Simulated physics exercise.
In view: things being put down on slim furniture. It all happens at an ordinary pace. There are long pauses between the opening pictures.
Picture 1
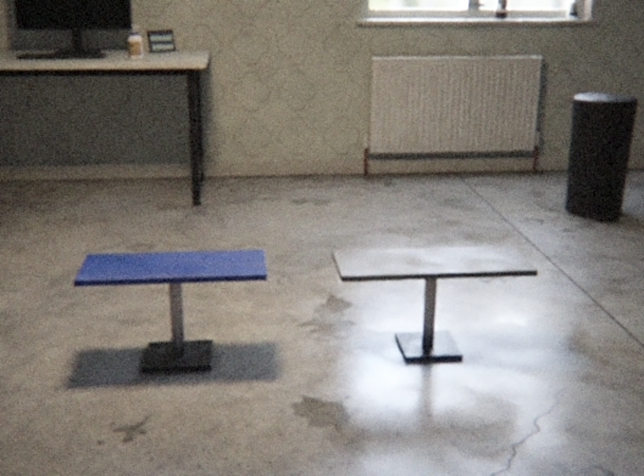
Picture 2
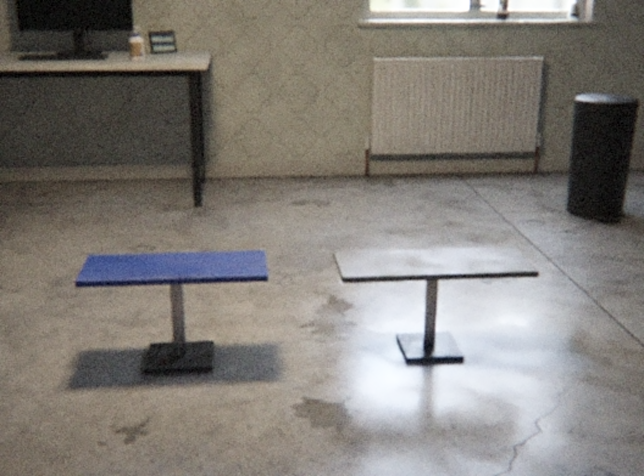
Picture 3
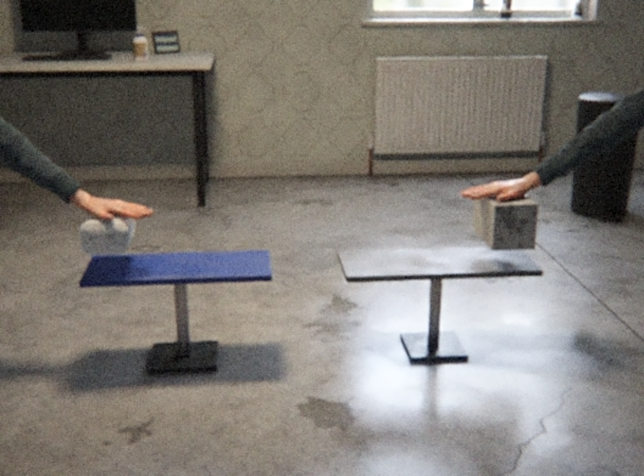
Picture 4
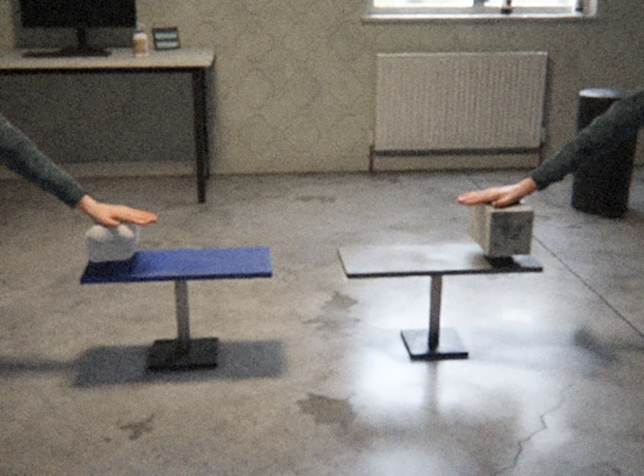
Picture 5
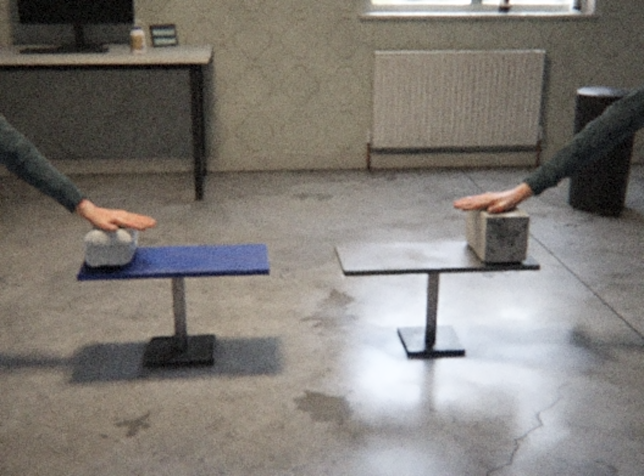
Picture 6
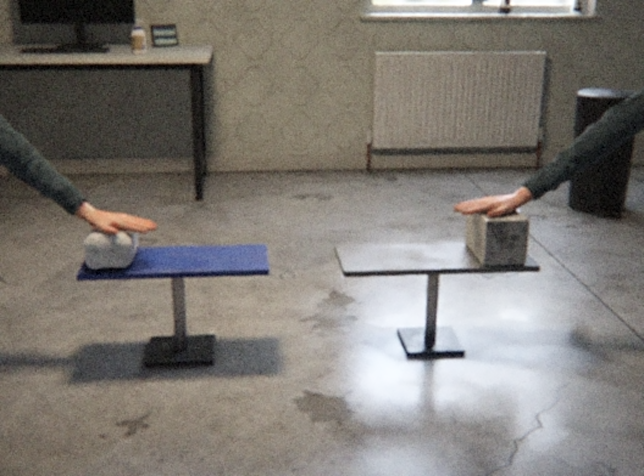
At first, a blue side table and a grey one stand empty on a concrete floor. Then two hands reach in from opposite sides, lowering a pale cushion towards the blue table and a blocky slab towards the grey one. Both objects come to rest near the outer ends, hands still on top.
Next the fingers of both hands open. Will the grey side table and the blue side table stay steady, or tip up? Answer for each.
As it turns out, the grey side table tips up and the blue side table stays flat on its feet.
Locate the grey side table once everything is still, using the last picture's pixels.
Near (517, 269).
Then, 0.34 s past the last view, grey side table leaning 14° off how it started near (458, 254); blue side table at rest near (177, 262).
Then, 0.46 s past the last view, grey side table leaning 33° off how it started near (487, 257); blue side table at rest near (177, 262).
Then, 0.54 s past the last view, grey side table leaning 52° off how it started near (512, 268); blue side table at rest near (177, 262).
Finally, the grey side table goes over, near (517, 270); the blue side table keeps steady, near (177, 262).
